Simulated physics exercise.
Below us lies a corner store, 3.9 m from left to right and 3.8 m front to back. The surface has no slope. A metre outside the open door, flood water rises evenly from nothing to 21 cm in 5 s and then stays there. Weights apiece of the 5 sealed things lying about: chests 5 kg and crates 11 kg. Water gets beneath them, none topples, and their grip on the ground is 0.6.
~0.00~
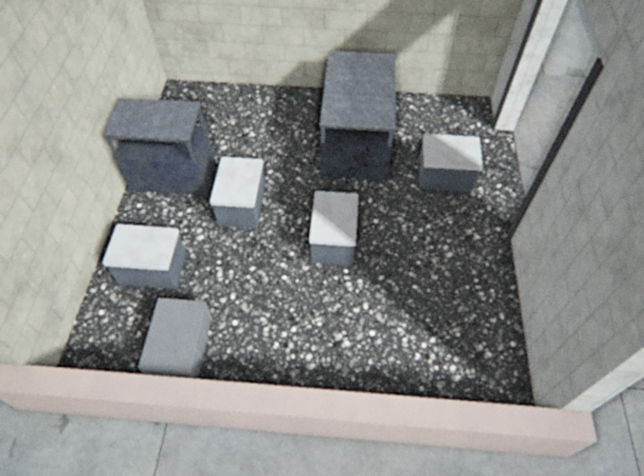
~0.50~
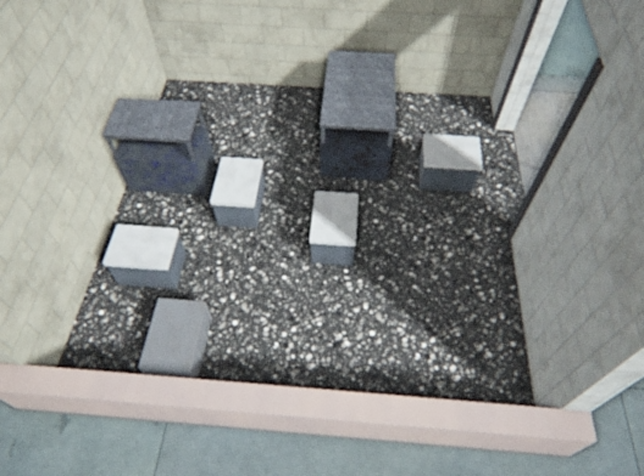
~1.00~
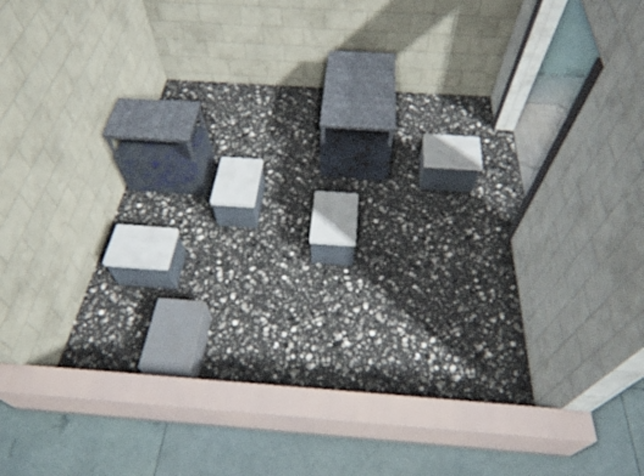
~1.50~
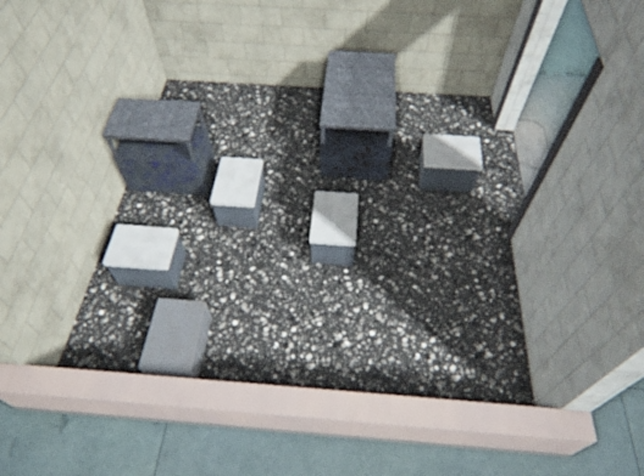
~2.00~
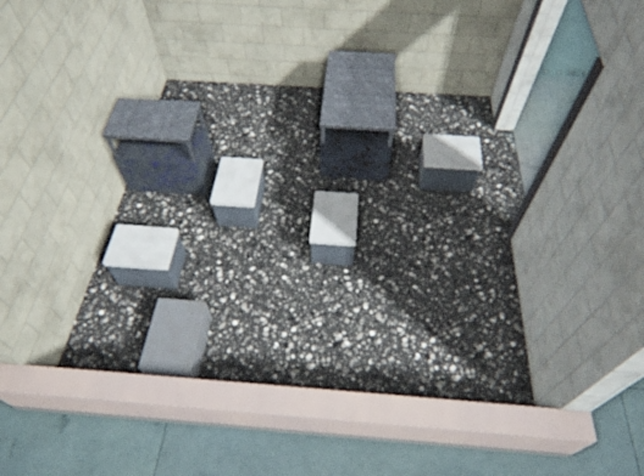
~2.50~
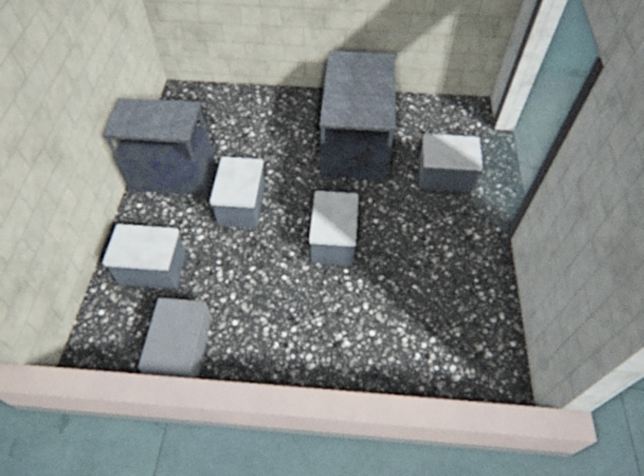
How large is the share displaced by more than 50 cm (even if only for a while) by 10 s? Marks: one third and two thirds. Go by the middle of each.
It is two thirds or more.
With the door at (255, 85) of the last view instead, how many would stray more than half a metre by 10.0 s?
In that case 4 of them.
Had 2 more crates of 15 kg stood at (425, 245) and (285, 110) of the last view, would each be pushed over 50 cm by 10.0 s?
In turn: More, less.
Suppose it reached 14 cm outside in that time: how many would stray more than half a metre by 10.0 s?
Then 3.
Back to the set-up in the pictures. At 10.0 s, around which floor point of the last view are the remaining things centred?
Around (164, 269).
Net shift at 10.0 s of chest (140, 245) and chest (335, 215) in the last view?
In turn: 80 cm, 150 cm.
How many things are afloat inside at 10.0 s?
5 of them.
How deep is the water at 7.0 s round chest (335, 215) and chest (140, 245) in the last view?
About 5 and 3 cm.
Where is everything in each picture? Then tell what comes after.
A chest at (141, 245), on the bottom; a chest at (452, 150) rests on the ground; water covers 0.0 m2; 0 of 5 have shifted, in the first picture.
A chest at (141, 245) rests on the ground; a chest at (452, 150), on the bottom; water covers 0.0 m2; 0 of 5 have shifted, in the second picture.
A chest at (141, 245), on the bottom; a chest at (452, 150), on the bottom; water covers 0.0 m2; 0 of 5 have shifted, in the third picture.
A chest at (141, 245), on the bottom; a chest at (452, 150) rests on the ground; water covers 0.0 m2; 0 of 5 have shifted, in the fourth picture.
A chest at (141, 245), on the bottom; a chest at (452, 150), on the bottom; 0.0 m2 under water; 0 of 5 have shifted, in the fifth picture.
A chest at (141, 245), on the bottom; a chest at (452, 150) rests on the ground; 0.3 m2 under water; 0 of 5 have shifted, in the sixth picture.
After 3.5 s 0 of 5 are over 50 cm from their spots; 0 afloat.
After 4.5 s 0 of 5 are over 50 cm from their spots; 1 afloat.
After 7.0 s 2 of 5 are over 50 cm from their spots; 2 afloat.
After 10.0 s 4 of 5 are over 50 cm from their spots, and 4 have been at some point; 5 afloat.
